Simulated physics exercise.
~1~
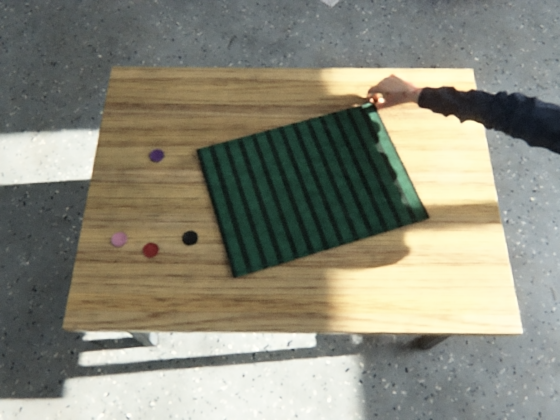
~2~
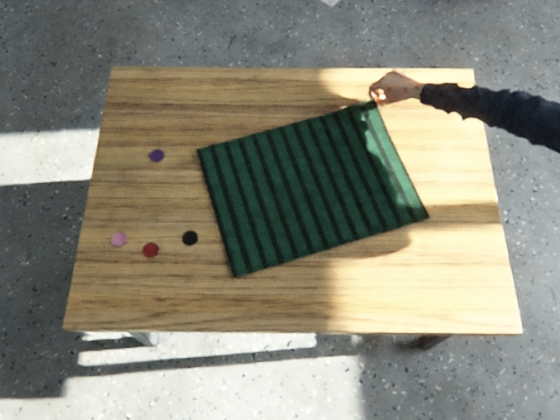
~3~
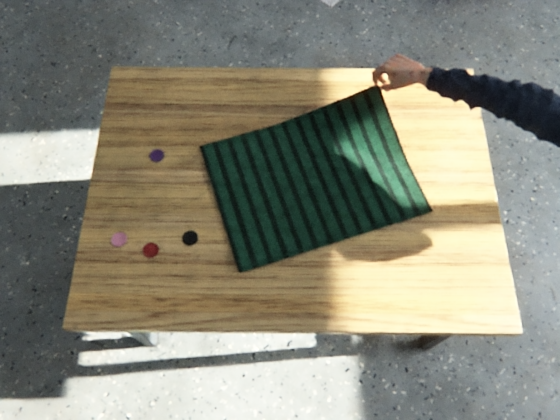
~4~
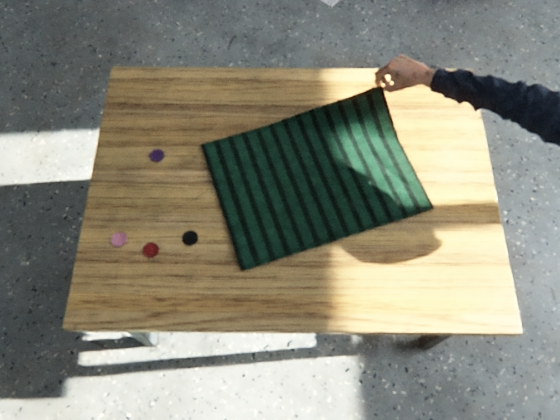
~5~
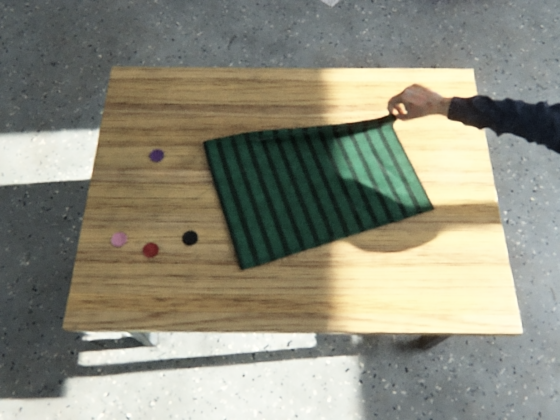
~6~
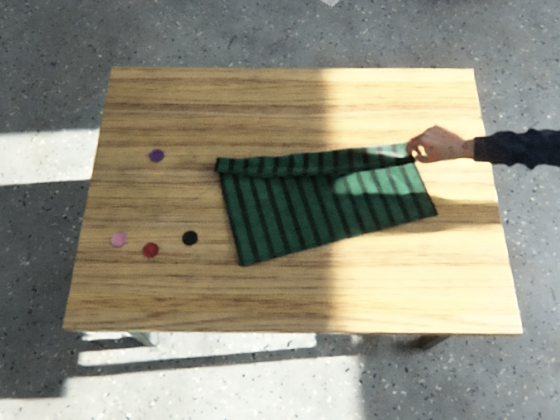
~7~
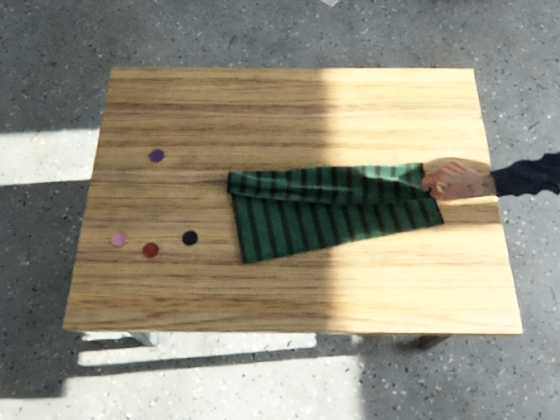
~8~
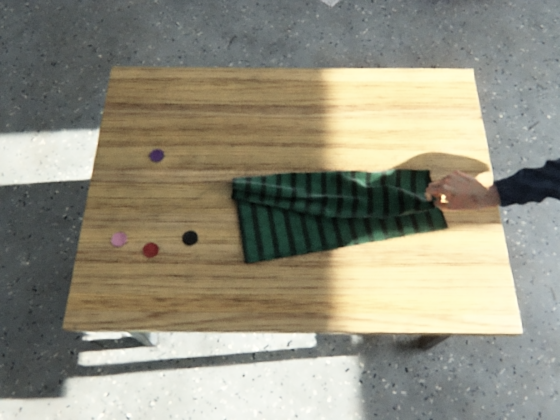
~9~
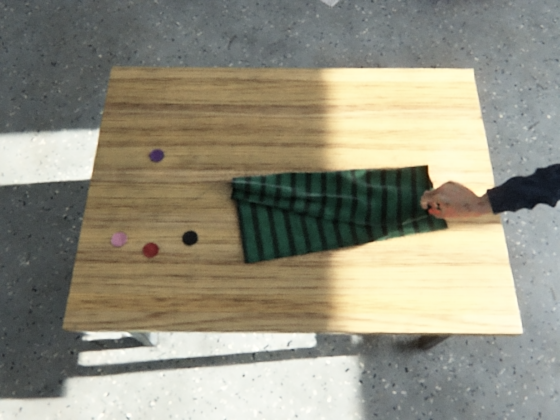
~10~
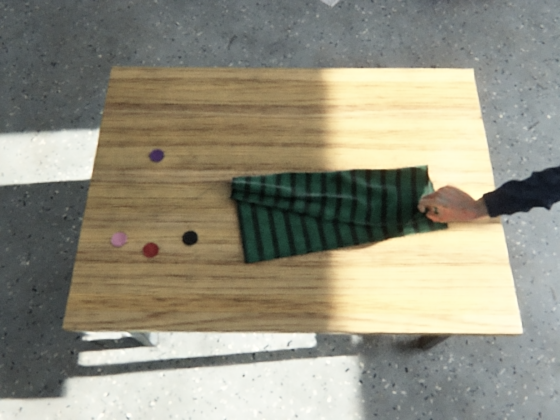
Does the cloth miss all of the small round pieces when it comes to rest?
Yes, it misses them all. The red, black, pink and purple pieces are all still uncovered to the left of the folded cloth.
